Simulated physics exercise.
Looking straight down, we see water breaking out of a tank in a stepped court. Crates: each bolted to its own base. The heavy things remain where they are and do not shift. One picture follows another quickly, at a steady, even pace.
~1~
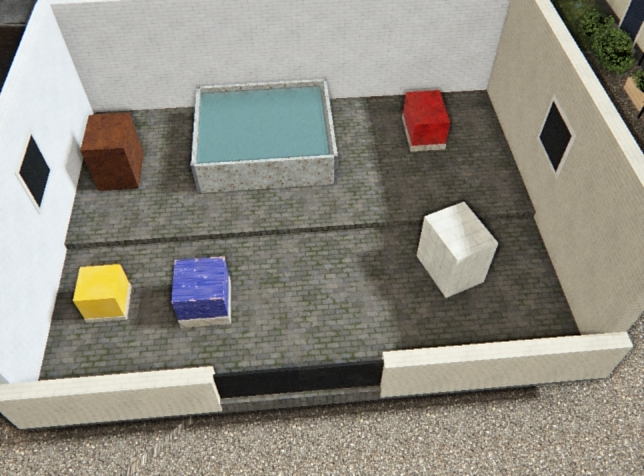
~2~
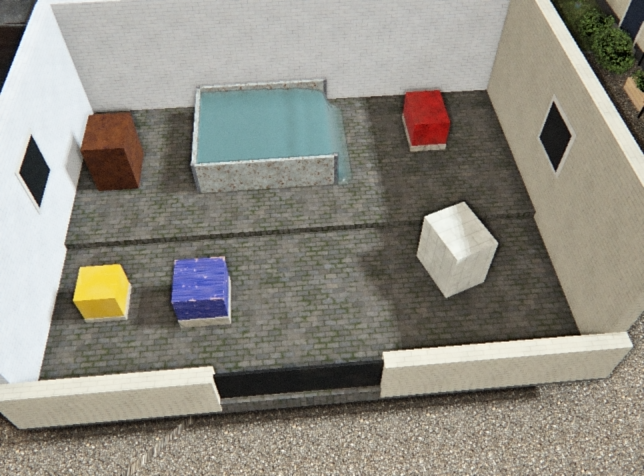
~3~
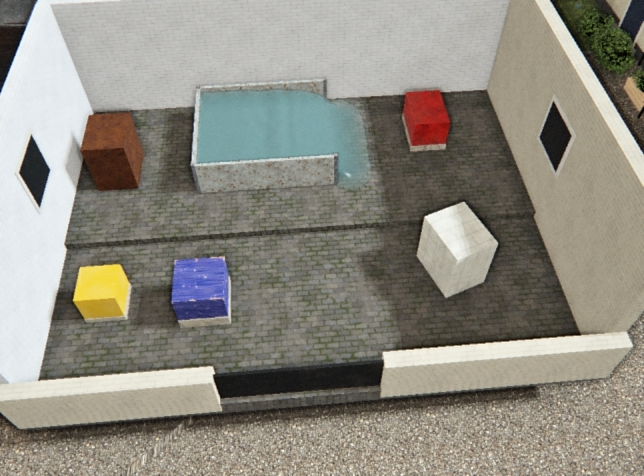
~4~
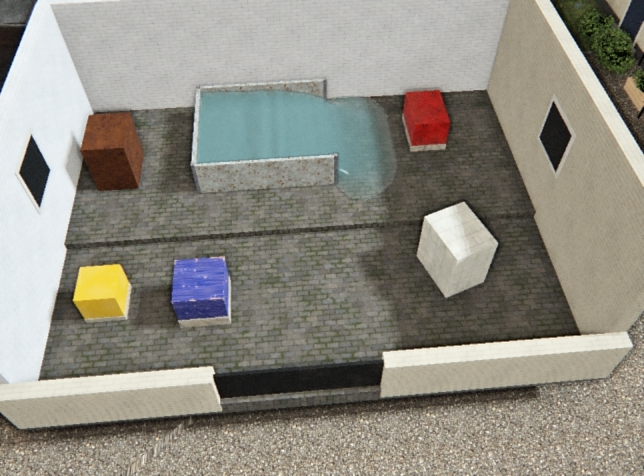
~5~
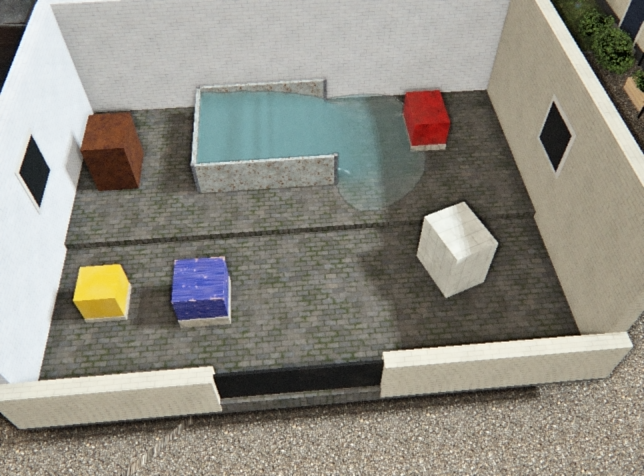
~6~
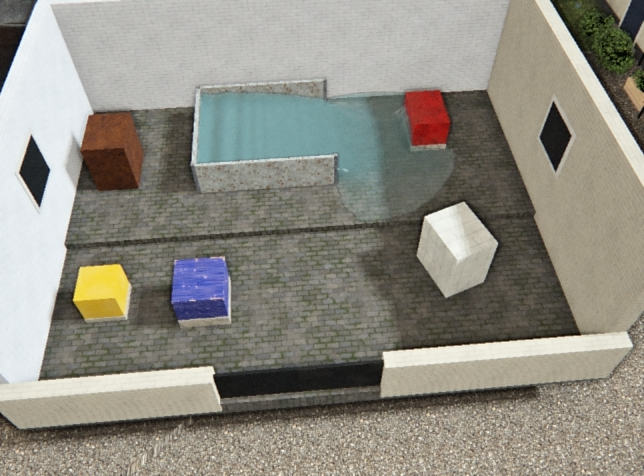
In the video, a water-filled tank stands in a walled, paved court among colored blocks; its right side opens and water pours out, spreading rightward in a widening, rounded sheet across the paving and around the red block.
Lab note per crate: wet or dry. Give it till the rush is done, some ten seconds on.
In order: The yellow crate will be caught by the water; the blue crate will be missed by the water; the red crate will be caught by the water.
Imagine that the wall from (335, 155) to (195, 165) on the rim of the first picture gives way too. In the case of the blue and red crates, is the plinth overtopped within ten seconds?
My reading: The blue crate is soaked; the red crate remains dry.
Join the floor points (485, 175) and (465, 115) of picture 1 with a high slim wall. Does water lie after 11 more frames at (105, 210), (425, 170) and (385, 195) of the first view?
Taking the three spots in order: Spared, soaked, soaked.
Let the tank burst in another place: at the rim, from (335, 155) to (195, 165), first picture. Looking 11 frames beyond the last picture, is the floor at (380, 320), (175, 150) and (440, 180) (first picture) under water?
Point by point: Drenched, unwetted, unwetted.
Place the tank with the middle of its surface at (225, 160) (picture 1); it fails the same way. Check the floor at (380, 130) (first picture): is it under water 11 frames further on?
At that spot: Inundated.
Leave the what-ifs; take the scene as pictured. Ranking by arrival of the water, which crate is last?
It would be the yellow one.
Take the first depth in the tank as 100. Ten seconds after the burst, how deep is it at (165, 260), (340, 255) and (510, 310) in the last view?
Readings in sequence: 20, 6, 25 percent.
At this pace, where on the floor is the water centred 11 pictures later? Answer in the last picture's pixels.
Point: (351, 148).
A moment on, water covers 25 % of the floor; the yellow crate not reached, the blue crate not reached, the red crate water round its plinth.
Next, water covers 30 % of the floor; the yellow crate not reached, the blue crate not reached, the red crate water round its plinth.
Then, water covers 40 % of the floor; the yellow crate not reached, the blue crate not reached, the red crate water round its plinth.
Later, water covers 65 % of the floor; the yellow crate not reached, the blue crate water round its plinth, the red crate water round its plinth.
In the end, water covers 85 % of the floor; the yellow crate was topped, the blue crate stayed above the water, the red crate was topped.
